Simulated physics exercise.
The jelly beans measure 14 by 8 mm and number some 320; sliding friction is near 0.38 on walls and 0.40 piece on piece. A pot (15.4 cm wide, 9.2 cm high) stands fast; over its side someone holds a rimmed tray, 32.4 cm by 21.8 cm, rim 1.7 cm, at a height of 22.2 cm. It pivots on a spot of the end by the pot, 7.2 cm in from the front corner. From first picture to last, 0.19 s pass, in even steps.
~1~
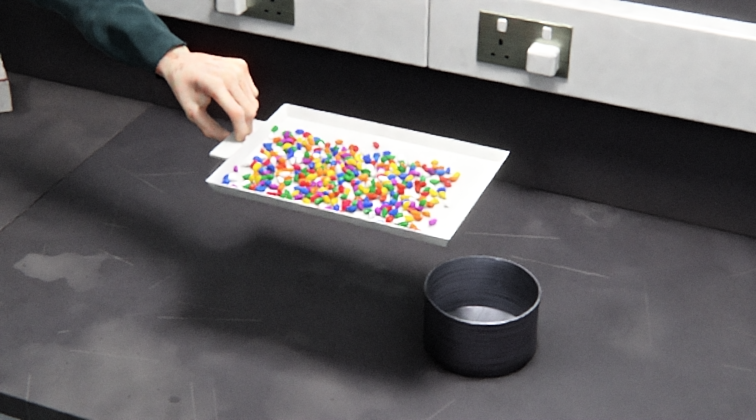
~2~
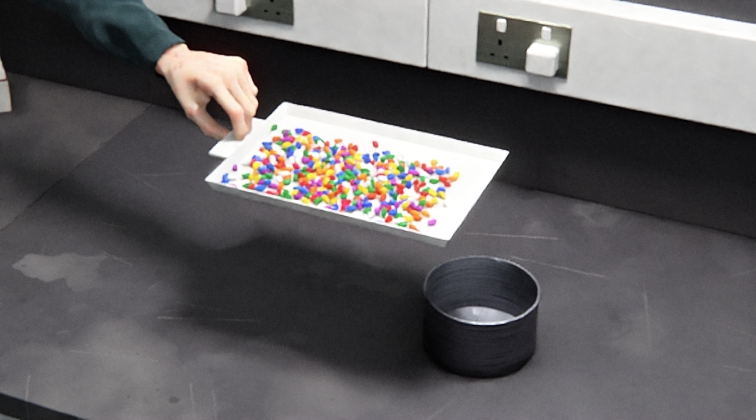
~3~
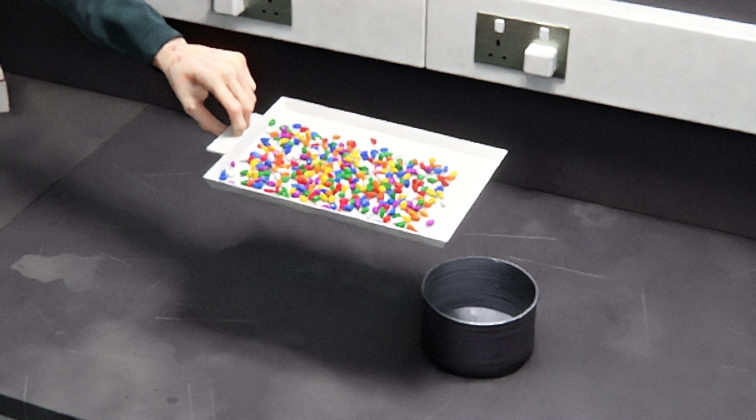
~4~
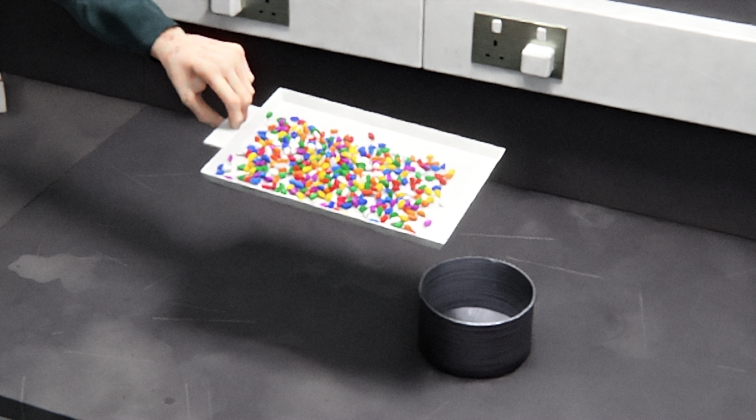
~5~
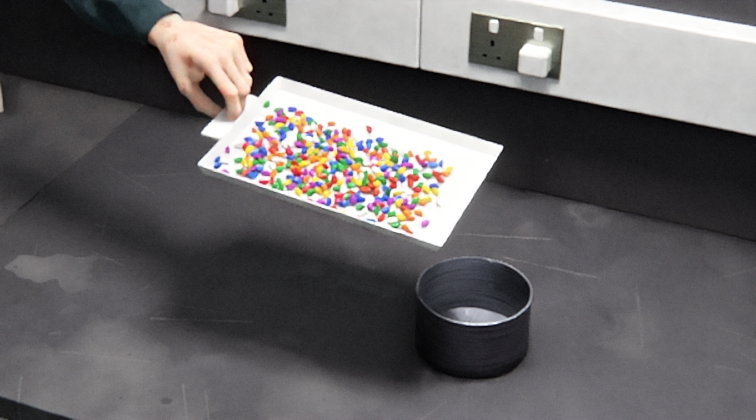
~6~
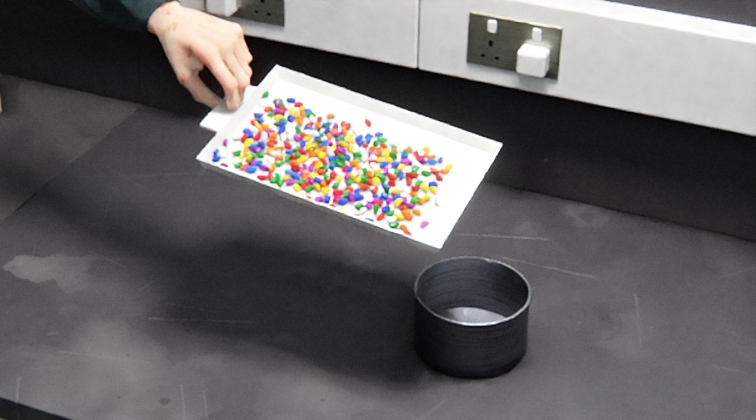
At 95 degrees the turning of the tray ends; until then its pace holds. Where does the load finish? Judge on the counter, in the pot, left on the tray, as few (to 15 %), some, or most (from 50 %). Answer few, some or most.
On the counter: Most; in the pot: Few; left on the tray: Few.
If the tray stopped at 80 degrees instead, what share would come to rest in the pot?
Then about 5 per cent.
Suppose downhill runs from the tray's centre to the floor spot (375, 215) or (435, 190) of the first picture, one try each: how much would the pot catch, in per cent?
Some 0 and 40 per cent.
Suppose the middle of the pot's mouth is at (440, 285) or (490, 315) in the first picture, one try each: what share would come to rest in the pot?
Some 0 and 55 per cent.
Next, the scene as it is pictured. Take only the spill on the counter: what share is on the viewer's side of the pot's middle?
Some 100 per cent.
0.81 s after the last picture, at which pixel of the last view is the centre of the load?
At about (451, 375).
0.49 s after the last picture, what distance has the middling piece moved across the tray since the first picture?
Roughly 10 cm.
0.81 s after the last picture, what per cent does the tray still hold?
Roughly 15 per cent.
Then, 0.49 s after the last picture, tilt 51 degrees; the tray holds 95 %, the pot 0 %.
Then, 0.81 s after the last picture, tilt 77 degrees; the tray holds 15 %, the pot 5 %.
Then, 1.23 s after the last picture, tilt 95 degrees; the tray holds 0 %, the pot 5 %.
In the end, counter 95 %, pot 5 %, tray 0 %.
